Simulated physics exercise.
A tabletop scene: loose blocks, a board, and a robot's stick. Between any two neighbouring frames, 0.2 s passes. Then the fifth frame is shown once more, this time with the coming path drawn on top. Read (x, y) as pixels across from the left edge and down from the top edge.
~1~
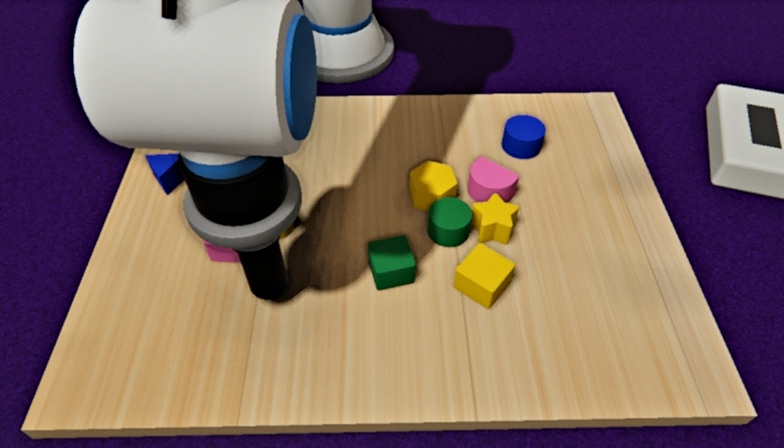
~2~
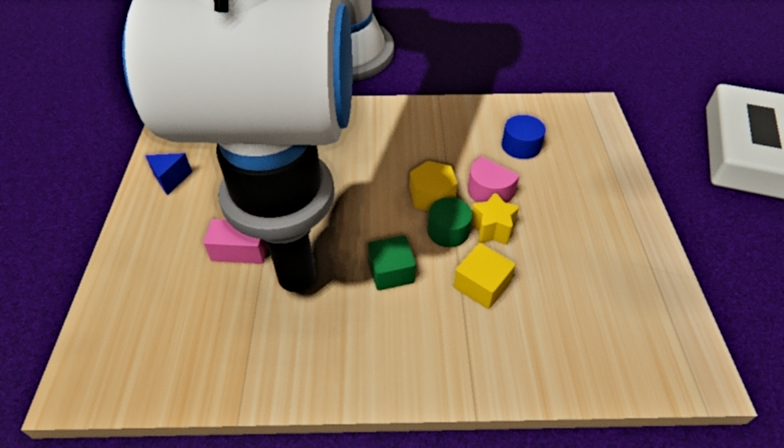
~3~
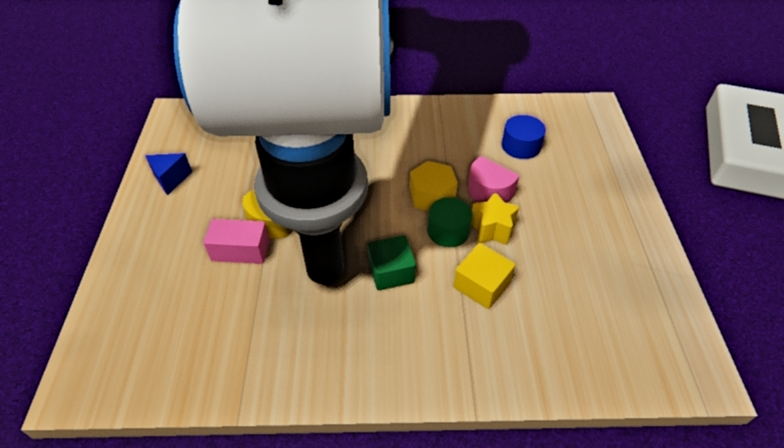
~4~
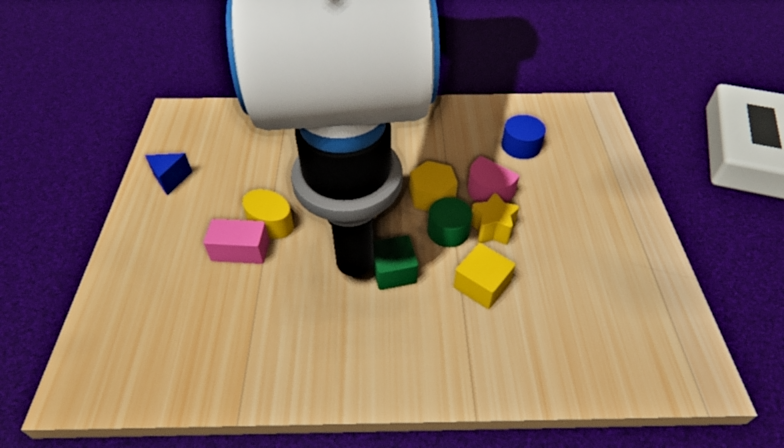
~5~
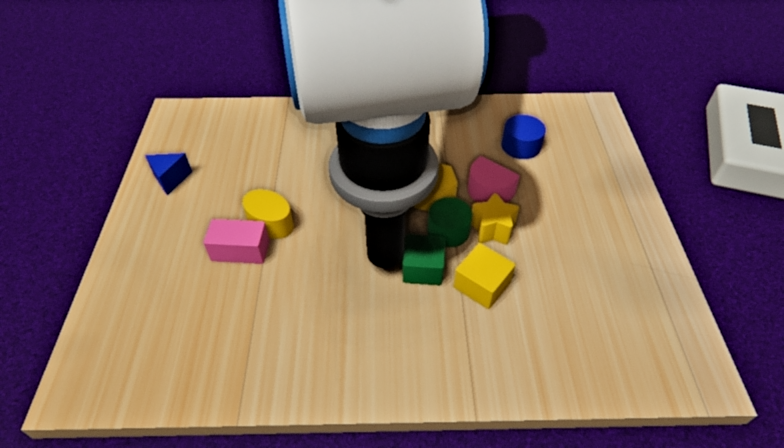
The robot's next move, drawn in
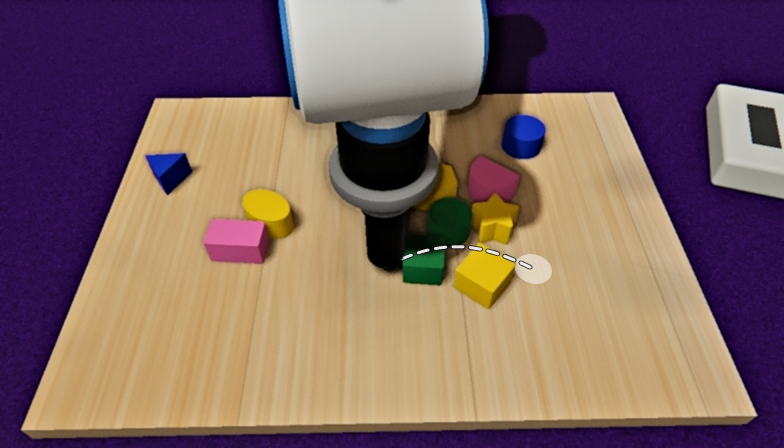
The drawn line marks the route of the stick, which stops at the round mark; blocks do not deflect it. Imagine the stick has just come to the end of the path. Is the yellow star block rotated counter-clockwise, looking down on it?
Going by the path, no.
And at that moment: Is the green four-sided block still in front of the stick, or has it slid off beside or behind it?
The block stays ahead.
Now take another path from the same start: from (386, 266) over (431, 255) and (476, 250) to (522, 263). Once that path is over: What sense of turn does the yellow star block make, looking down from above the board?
The answer is clockwise.
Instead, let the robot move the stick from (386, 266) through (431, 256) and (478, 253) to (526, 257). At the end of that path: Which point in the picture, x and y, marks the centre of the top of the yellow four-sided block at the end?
Its top middle is near (564, 307).
The line goes from (386, 266) through (433, 249) and (484, 250) to (533, 269).
On the path given first. One third of the way, stick at (434, 236); green four-sided block at (467, 249), turned 40° clockwise; green disc at (459, 207); yellow four-sided block at (502, 273); yellow star block at (499, 209), turned 15° clockwise.
Two thirds of the way, stick at (488, 238); green four-sided block at (518, 259), turned 75° clockwise; green disc at (474, 199); yellow four-sided block at (534, 295), turned 40° clockwise; yellow star block at (513, 206), turned 30° clockwise.
At the end, stick at (537, 256); green four-sided block at (561, 287), turned 100° clockwise; green disc at (474, 199); yellow four-sided block at (557, 325), turned 70° clockwise; yellow star block at (513, 206), turned 30° clockwise.
